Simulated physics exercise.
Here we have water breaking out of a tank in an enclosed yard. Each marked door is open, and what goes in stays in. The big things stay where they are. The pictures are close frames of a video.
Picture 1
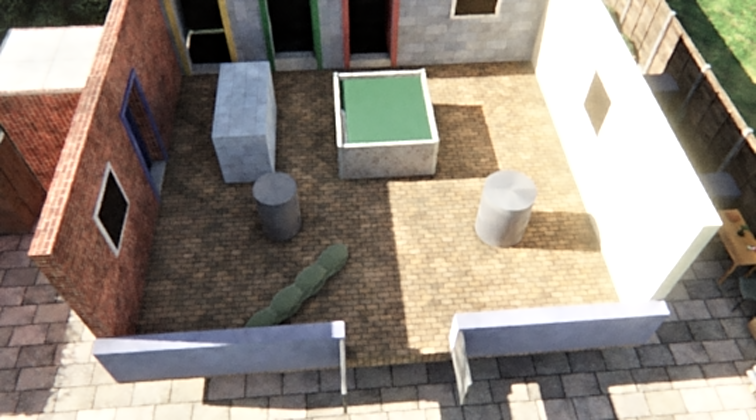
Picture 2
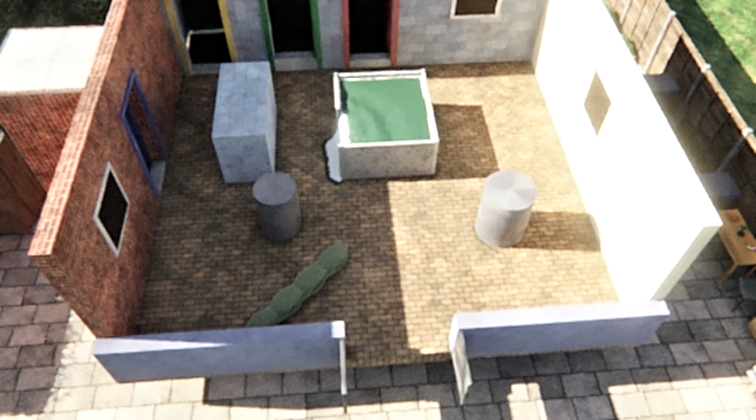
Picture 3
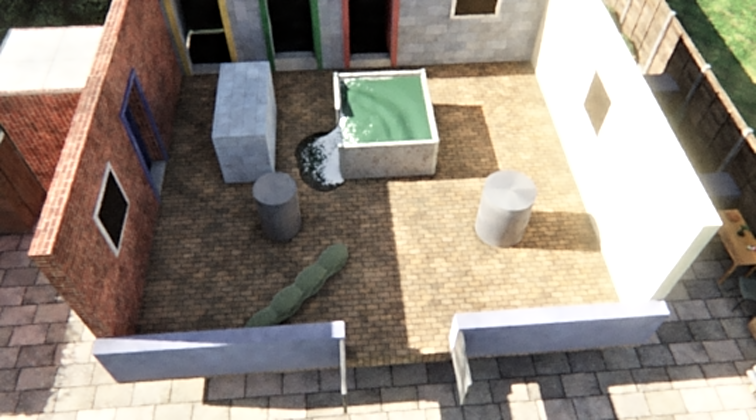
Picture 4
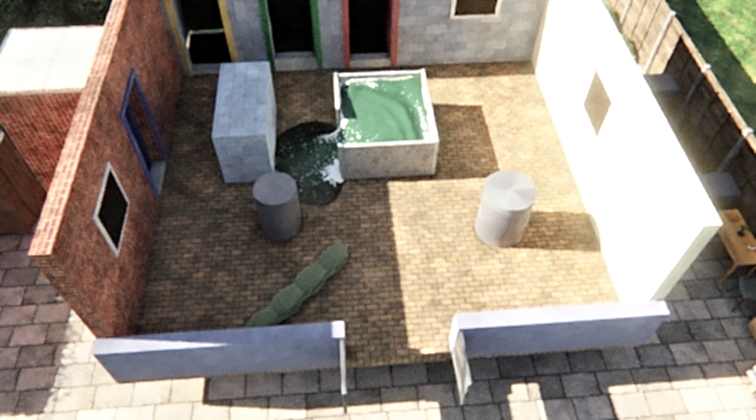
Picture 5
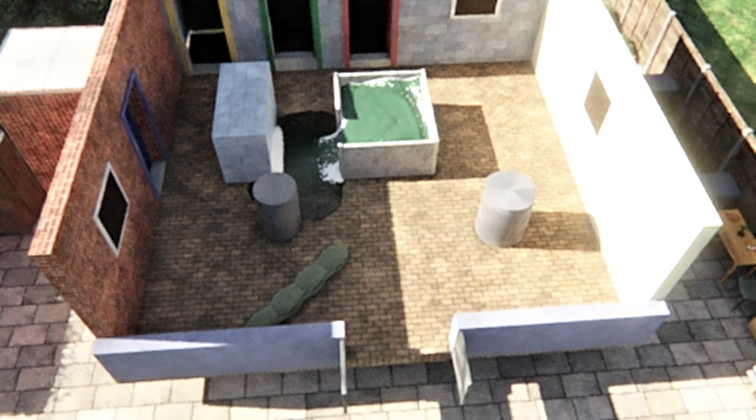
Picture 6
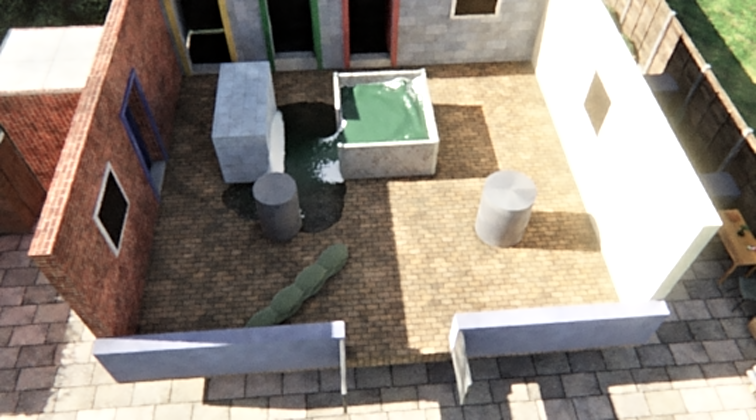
Walled brick yard with a tank of green water leaking from its left side, water spreading past a block and around a cylinder.
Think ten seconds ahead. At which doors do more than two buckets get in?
In the end: The red door admits no more than that; the blue door lets in a lot; the green door admits no more than that; the yellow door admits no more than that.
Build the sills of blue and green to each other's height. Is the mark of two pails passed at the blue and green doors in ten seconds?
The blue one is under; the green one lets more in.
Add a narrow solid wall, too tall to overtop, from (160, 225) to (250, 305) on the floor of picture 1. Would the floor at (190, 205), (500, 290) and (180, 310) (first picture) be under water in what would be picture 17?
In turn: Awash, free of water, clear.
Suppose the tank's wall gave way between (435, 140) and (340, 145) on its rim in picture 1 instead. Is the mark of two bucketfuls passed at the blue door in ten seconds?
Then: The blue door takes less.
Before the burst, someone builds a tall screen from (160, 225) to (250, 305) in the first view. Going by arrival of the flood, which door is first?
I say the green one.
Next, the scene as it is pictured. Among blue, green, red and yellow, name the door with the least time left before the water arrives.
I say the green-painted one.
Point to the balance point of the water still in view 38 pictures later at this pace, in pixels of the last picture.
Close to (324, 172).
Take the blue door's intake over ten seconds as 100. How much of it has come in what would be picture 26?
About 45 per cent.
A moment on, water covers 15 % of the floor; the red door not reached, the blue door not reached, the green door wet at the sill, nothing in, the yellow door not reached.
Next, water covers 30 % of the floor; the red door wet at the sill, nothing in, the blue door wet at the sill, nothing in, the green door wet at the sill, nothing in, the yellow door wet at the sill, nothing in.
Then, water covers 55 % of the floor; the red door wet at the sill, nothing in, the blue door over two buckets in, the green door wet at the sill, nothing in, the yellow door wet at the sill, nothing in.
Later, water covers 75 % of the floor; the red door wet at the sill, nothing in, the blue door over two buckets in, the green door wet at the sill, nothing in, the yellow door wet at the sill, nothing in.
In the end, water covers 90 % of the floor; the red door wet at the sill, nothing in, the blue door over two buckets in, the green door wet at the sill, nothing in, the yellow door wet at the sill, nothing in.
